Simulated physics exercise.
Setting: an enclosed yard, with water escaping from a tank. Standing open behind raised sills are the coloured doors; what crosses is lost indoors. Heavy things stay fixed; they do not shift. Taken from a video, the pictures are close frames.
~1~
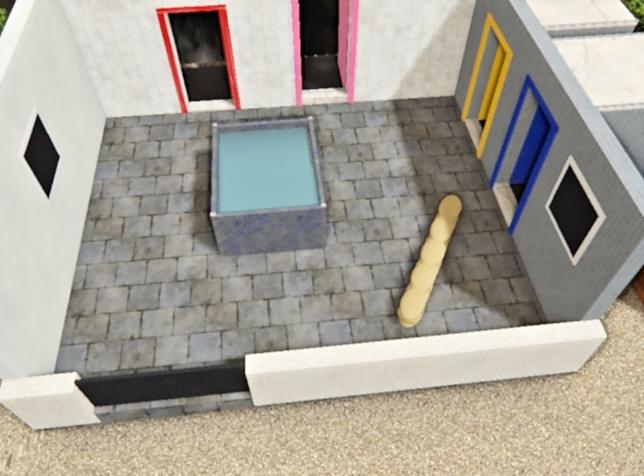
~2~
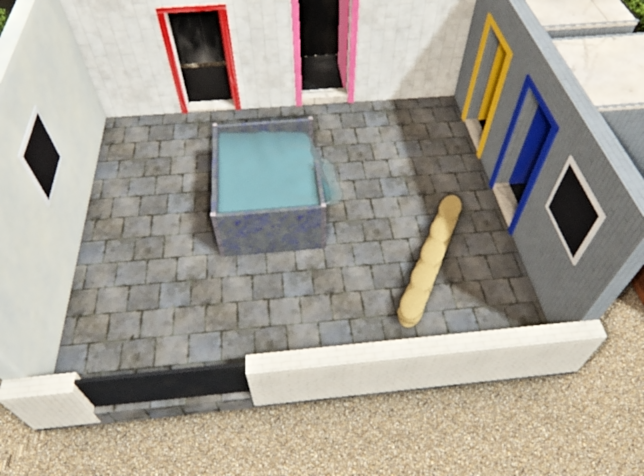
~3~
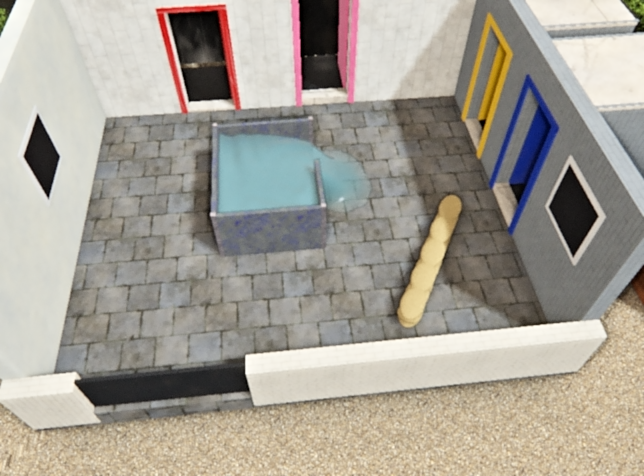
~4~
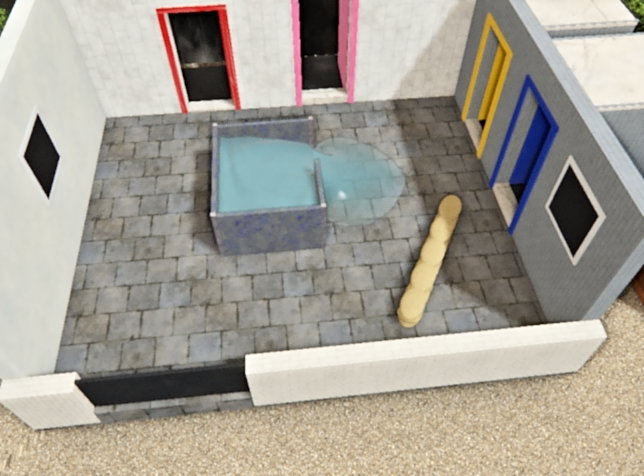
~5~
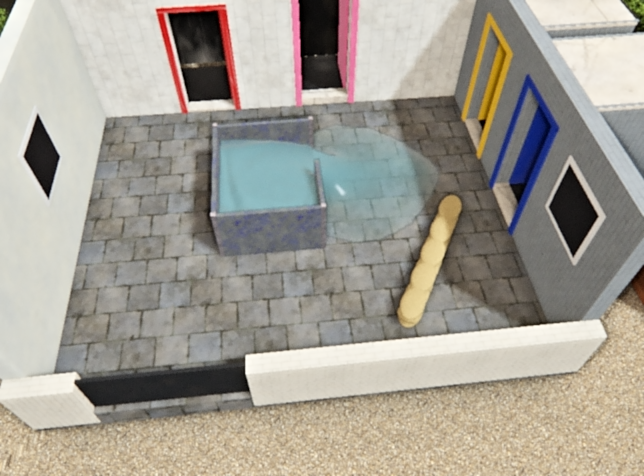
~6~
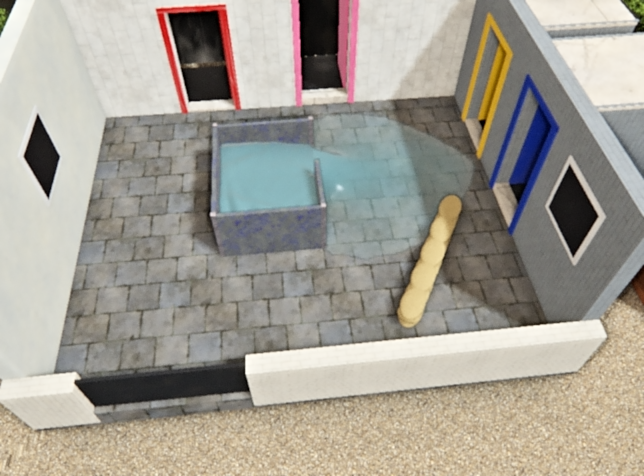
We see a walled, paved yard with coloured doors, a long bread-like object on the ground and a tank of still water, which then pours out through the tank's right side and spreads rightward across the paving.
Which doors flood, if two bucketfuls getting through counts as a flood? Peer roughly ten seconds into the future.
The red door does not flood; the pink door does not flood; the blue door floods; the yellow door floods.
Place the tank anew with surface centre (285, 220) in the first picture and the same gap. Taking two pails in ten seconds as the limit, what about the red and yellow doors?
Red door stays within it, yellow door exceeds it.
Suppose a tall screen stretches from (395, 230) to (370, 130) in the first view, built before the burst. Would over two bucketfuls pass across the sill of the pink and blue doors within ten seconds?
I'd expect the pink door exceeds the limit while the blue door stays within the limit.
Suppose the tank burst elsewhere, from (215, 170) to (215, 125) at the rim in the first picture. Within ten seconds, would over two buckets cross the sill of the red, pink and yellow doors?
As I see it, the red door breaks the limit, the pink door stays within bounds and the yellow door breaks the limit.
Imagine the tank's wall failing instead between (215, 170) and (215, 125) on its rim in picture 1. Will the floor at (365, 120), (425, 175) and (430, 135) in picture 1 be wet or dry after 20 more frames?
So: Wetted, then spared, then spared.
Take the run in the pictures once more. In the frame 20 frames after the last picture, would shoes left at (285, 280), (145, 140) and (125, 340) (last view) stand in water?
Result, in the order given: Wetted / not wetted / not wetted.
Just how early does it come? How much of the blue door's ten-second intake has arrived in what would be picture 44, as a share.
Some 100 per cent.
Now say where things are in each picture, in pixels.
In the first picture, still water in the open tank at (266, 167).
In the second picture, the front is at (333, 202), out from the gap at (312, 166).
In the third picture, water pours out at (312, 169) and has run to (366, 191).
In the fourth picture, the front is at (402, 178), out from the gap at (312, 170).
In the fifth picture, water pours out at (312, 170) and has run to (434, 171).
In the sixth picture, water pours out at (312, 170) and has run to (463, 159).
A moment on, water covers 25 % of the floor; the red door not reached, the pink door wet at the sill, nothing in, the blue door under two buckets in, the yellow door over two buckets in.
Next, water covers 35 % of the floor; the red door not reached, the pink door wet at the sill, nothing in, the blue door over two buckets in, the yellow door far over two buckets in.
Then, water covers 50 % of the floor; the red door not reached, the pink door wet at the sill, nothing in, the blue door far over two buckets in, the yellow door far over two buckets in.
Later, water covers 60 % of the floor; the red door wet at the sill, nothing in, the pink door wet at the sill, nothing in, the blue door far over two buckets in, the yellow door far over two buckets in.
In the end, water covers 95 % of the floor; the red door wet at the sill, nothing in, the pink door wet at the sill, nothing in, the blue door far over two buckets in, the yellow door far over two buckets in.
